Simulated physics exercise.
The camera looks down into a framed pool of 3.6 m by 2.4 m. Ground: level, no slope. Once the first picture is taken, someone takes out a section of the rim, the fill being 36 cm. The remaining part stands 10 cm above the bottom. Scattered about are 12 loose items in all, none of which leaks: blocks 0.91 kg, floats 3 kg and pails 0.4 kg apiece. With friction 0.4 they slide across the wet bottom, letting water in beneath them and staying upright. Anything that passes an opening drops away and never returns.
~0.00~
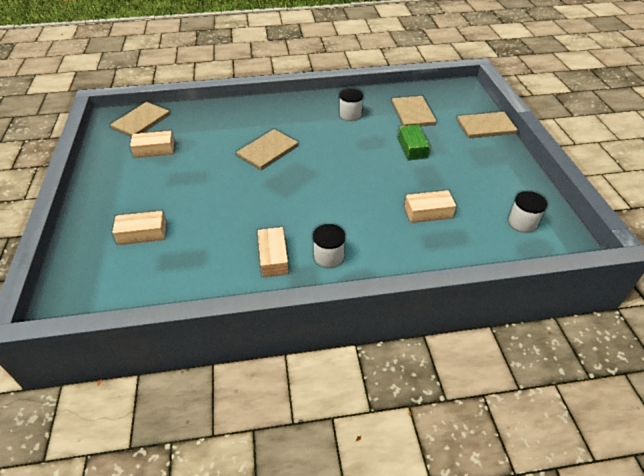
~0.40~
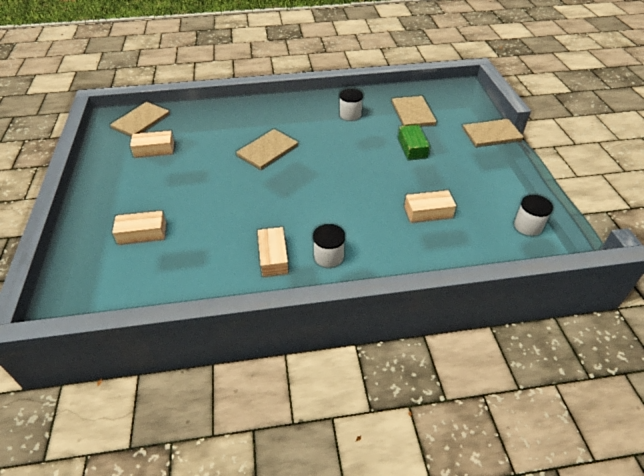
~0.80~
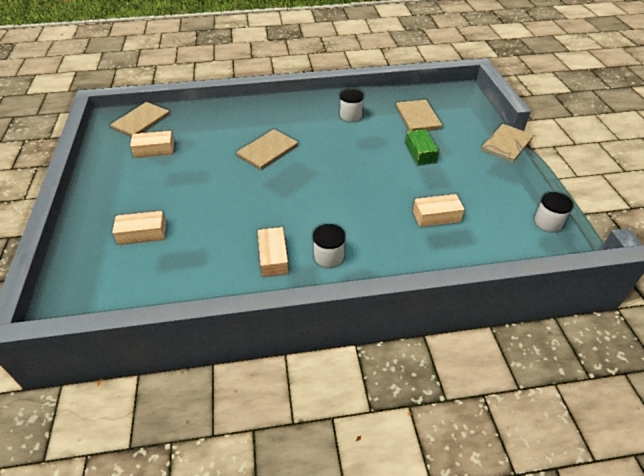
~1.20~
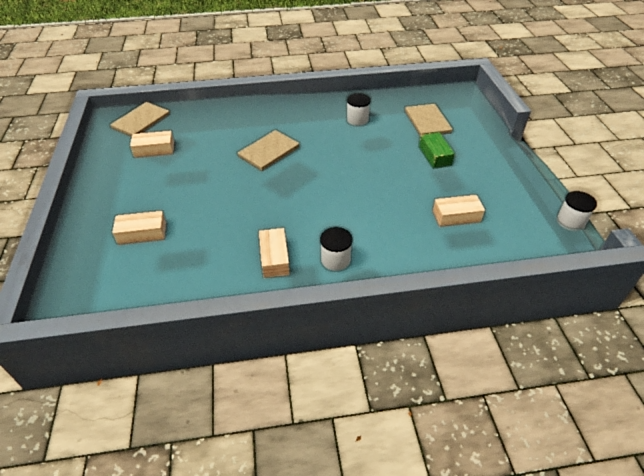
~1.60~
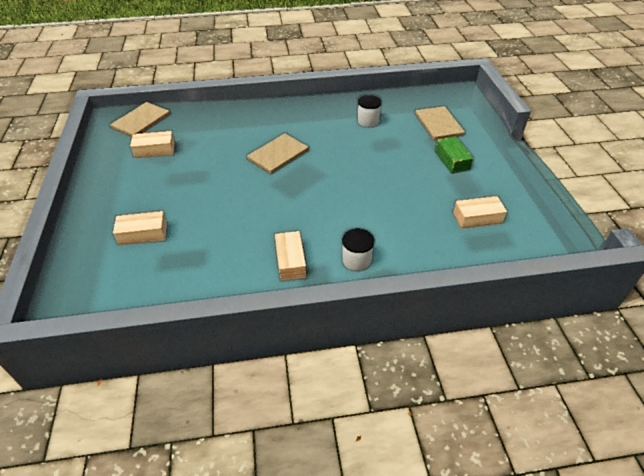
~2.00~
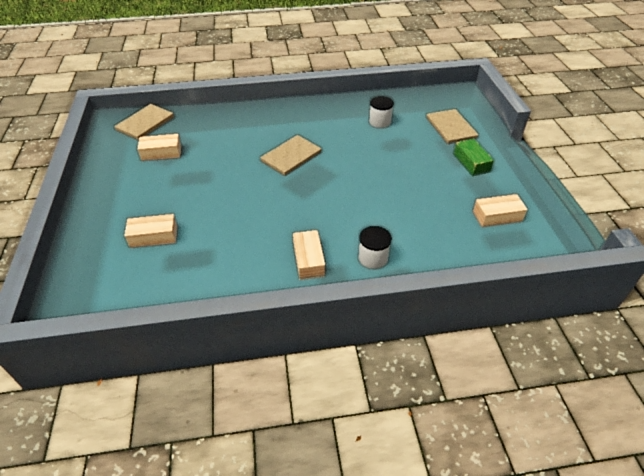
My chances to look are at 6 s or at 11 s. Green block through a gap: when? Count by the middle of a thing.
Before the first time.
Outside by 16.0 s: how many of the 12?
I count 8.
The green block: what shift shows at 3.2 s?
Roughly 100 centimetres by that point.
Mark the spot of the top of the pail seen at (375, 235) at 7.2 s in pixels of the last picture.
Roughly at (542, 229) in the last picture.
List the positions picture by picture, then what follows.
The green block at (414, 136), afloat; about 3090 L in view; 0 of 12 have shifted, in the first frame.
The green block at (414, 136) floats; 36 cm deep round most things; 2 of 12 have shifted, in the second frame.
The green block at (423, 141), afloat, 7 cm from its start; about 2970 L in view; 4 of 12 have shifted, in the third frame.
The green block at (437, 144), afloat, 19 cm from its start; about 2890 L in view; 6 of 12 have shifted, in the fourth frame.
The green block at (455, 149), afloat, 33 cm from its start; about 2810 L in view; 9 of 12 have shifted, in the fifth frame.
The green block at (475, 151), afloat, 48 cm from its start; 31 cm deep round most things; 10 of 12 have shifted, in the sixth frame.
After 3.2 s the green block is near (548, 159), 1.0 m from its start, afloat; 2 of 12 are out; 10 afloat.
After 7.2 s the green block has gone out (at 3.3 s); 5 of 12 are out; 7 afloat.
After 12.0 s the green block has gone out (at 3.3 s); 7 of 12 are out; 5 afloat.
After 16.0 s the green block has gone out (at 3.3 s); 8 of 12 are out; 4 afloat.
